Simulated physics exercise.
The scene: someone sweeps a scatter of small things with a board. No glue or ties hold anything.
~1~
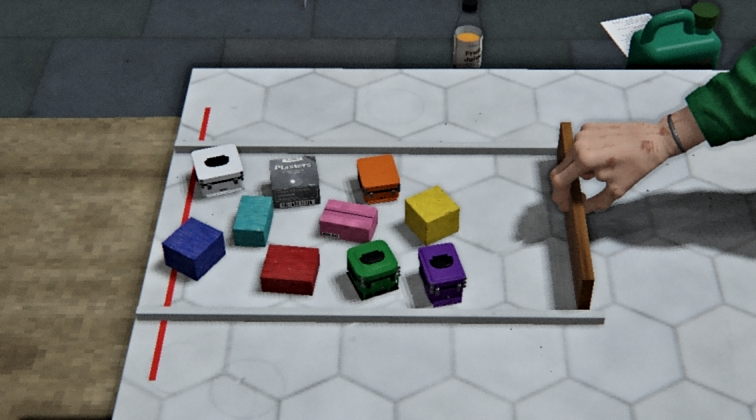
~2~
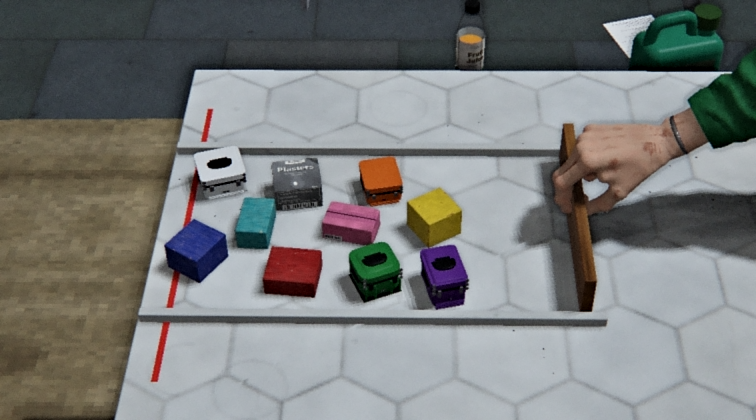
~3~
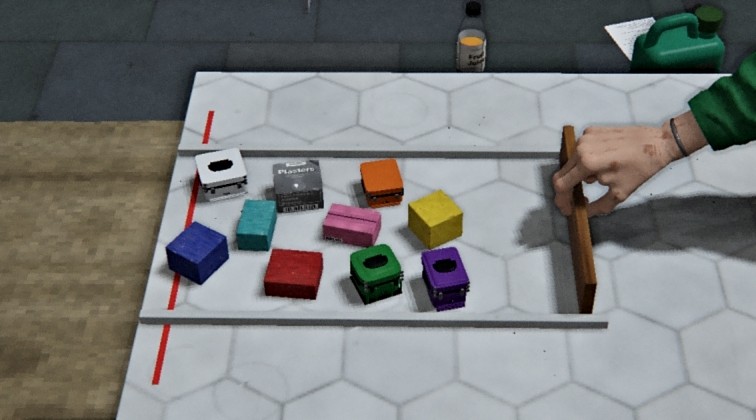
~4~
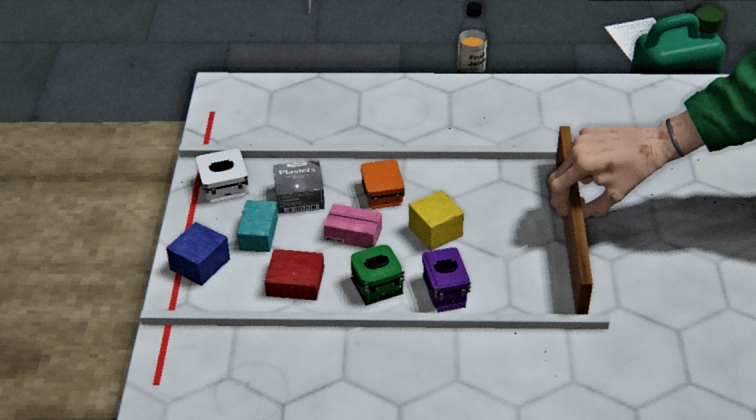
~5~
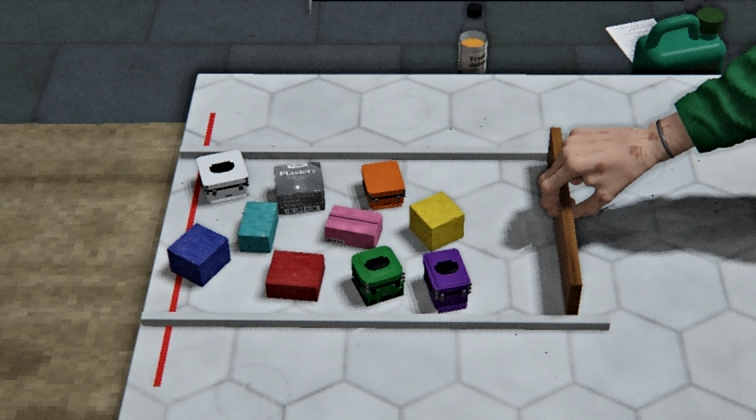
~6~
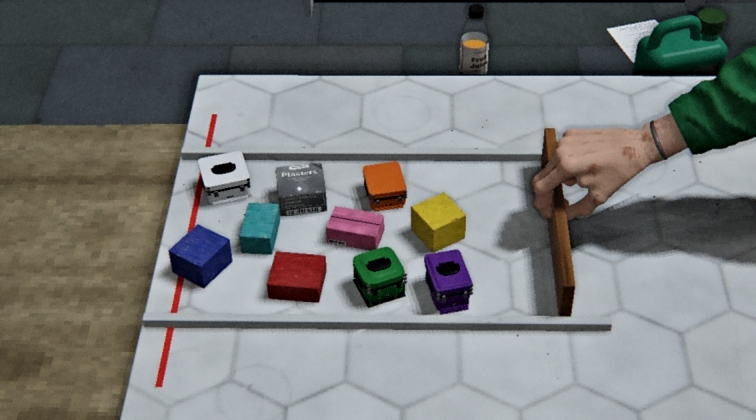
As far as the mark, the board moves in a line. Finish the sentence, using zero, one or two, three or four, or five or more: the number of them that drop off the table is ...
The number that drop off the table is five or more.
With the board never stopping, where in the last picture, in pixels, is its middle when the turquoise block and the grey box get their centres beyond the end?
Roughly (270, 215); roughly (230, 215).
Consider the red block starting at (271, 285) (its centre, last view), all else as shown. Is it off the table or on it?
From that start, the object then does not stay.
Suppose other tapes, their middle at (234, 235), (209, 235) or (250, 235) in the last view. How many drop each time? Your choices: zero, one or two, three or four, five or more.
Counts for the three spots in order: Three or four; five or more; 3 or 4.
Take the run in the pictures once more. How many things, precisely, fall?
Result - number fallen: 7.
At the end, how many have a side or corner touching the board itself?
Tally at the end: 3.
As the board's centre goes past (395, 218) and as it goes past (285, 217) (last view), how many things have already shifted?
That gives 6 for the first and 10 for the second.
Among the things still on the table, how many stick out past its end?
I get 3.
Soon after, none off yet; blue block at rest near (201, 256); white case at rest near (225, 179); turquoise block at rest near (260, 228).
Then, none off yet; blue block moved a little near (188, 253); white case at rest near (225, 179); turquoise block moved a little near (232, 228).
Further on, three off so far; blue block falling; white case on its side near (144, 215); turquoise block on its side near (136, 260).
At rest, the number that fall off is five or more; fallen, green case, pink box, red block, grey box, turquoise block, white case and blue block.
